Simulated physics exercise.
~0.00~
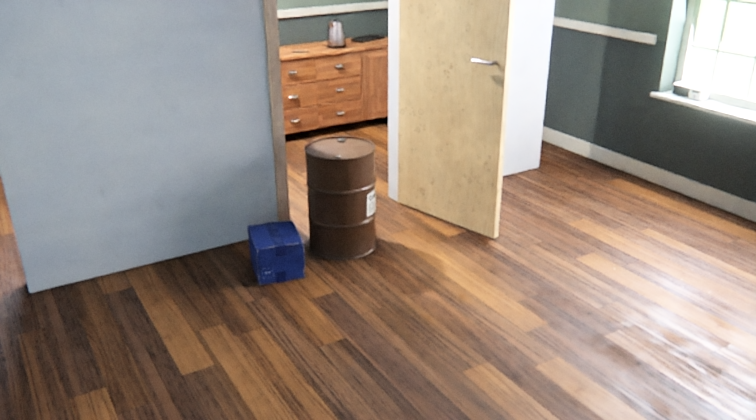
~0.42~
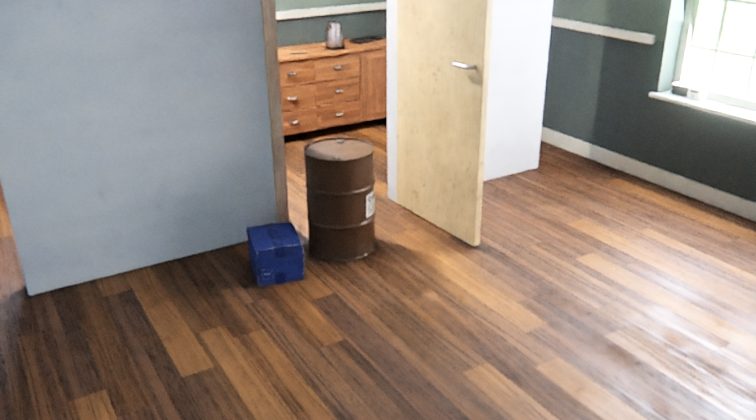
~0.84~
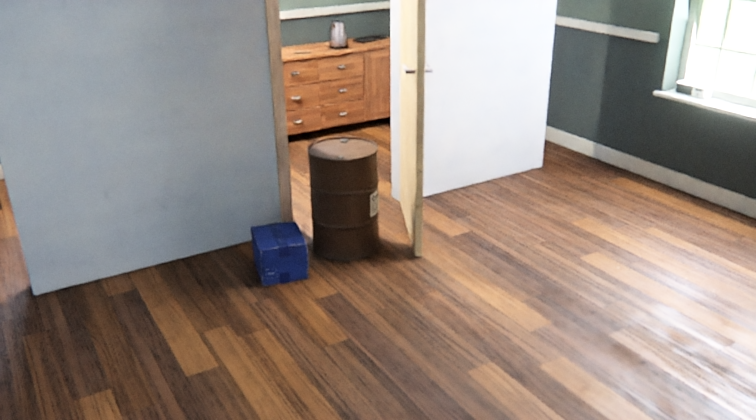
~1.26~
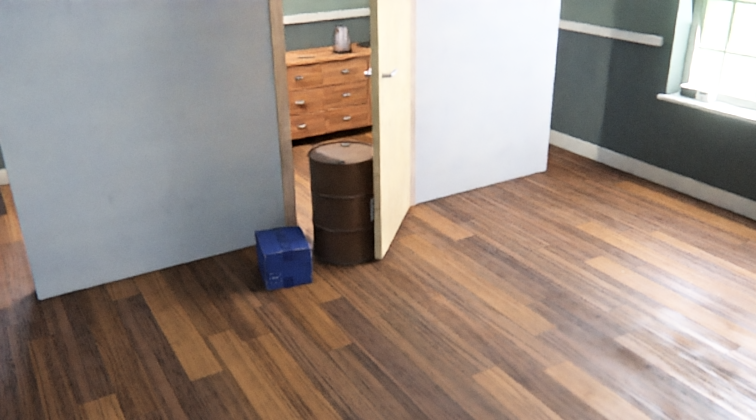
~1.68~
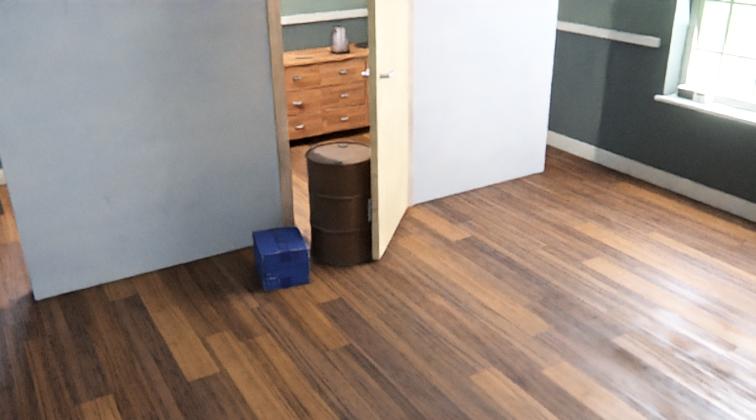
At first, a pale wooden door stands wide open in a room with a plank floor, while a rusty brown drum and a blue box sit near the doorway. The door begins to swing toward the left, slowly at first, with nobody in view. It keeps turning until it is seen almost edge-on, narrowing the gap beside the drum and hiding part of the wooden drawers behind. Then it swings a little farther and comes up against the drum. At the end, the door rests there partly open, with the drum and the box still in place.
